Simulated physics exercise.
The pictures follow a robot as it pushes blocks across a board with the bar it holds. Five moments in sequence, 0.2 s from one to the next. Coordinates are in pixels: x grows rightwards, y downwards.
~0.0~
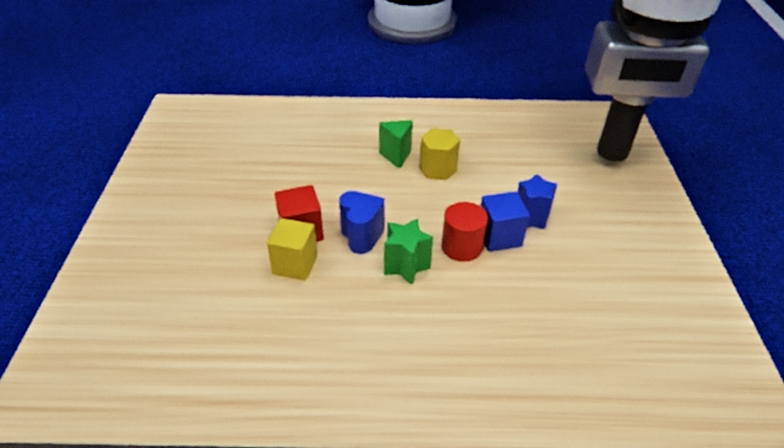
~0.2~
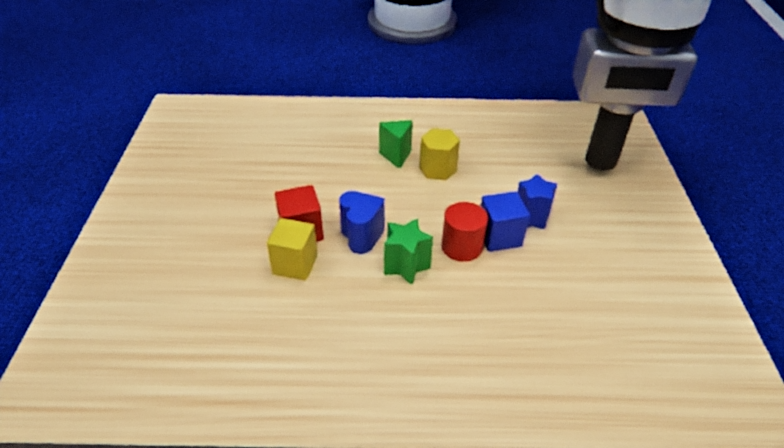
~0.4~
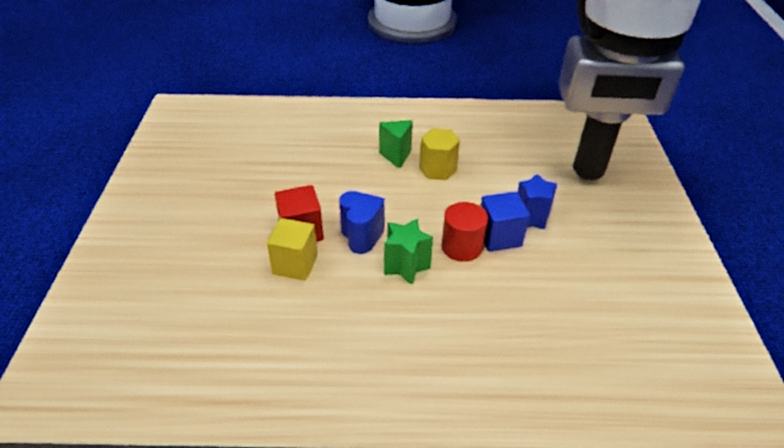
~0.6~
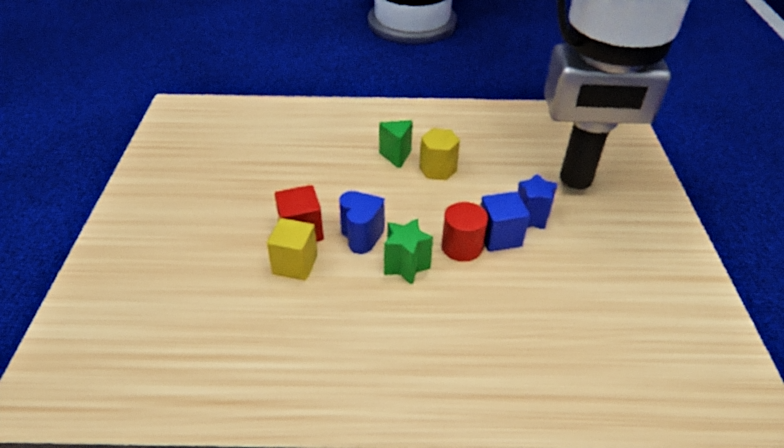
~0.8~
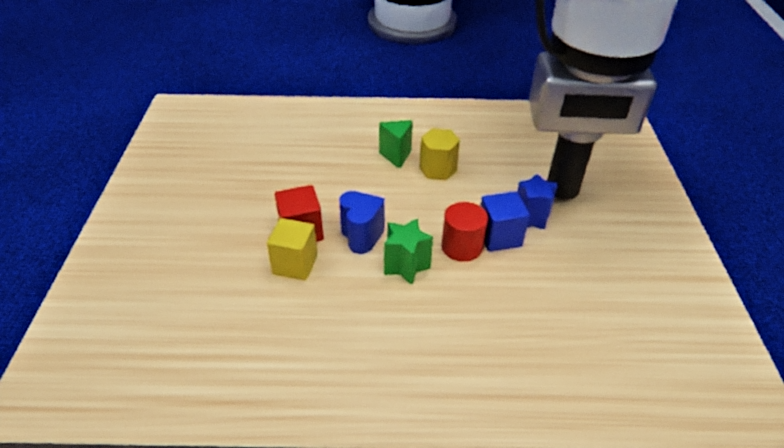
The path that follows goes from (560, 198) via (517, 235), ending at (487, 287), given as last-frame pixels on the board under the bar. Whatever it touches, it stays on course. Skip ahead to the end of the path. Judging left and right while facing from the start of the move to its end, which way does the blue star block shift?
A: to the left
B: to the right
Answer: A.
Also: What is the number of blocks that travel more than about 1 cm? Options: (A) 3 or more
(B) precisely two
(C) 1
A.
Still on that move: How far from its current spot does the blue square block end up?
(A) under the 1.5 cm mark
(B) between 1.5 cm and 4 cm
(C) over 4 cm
C: Over 4 cm.
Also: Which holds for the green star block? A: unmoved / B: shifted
The answer is B.
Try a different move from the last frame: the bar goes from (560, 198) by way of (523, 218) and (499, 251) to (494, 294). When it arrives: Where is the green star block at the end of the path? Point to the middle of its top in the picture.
Its top middle: (371, 240).
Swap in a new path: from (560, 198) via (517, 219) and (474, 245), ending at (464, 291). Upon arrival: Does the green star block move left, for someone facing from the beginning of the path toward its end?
That would be a no.
The first path, step by step. One third of the way, bar (532, 212); red disc (443, 222); blue square block (485, 219); blue star block (516, 204).
Two thirds of the way, bar (507, 242); green star block (381, 239); red disc (419, 230); blue square block (455, 249), turned 40° clockwise; blue star block (497, 241).
At the end, bar (489, 278); green star block (381, 239); red disc (419, 230); blue square block (437, 264), turned 110° clockwise; blue star block (481, 281), turned 15° anticlockwise.
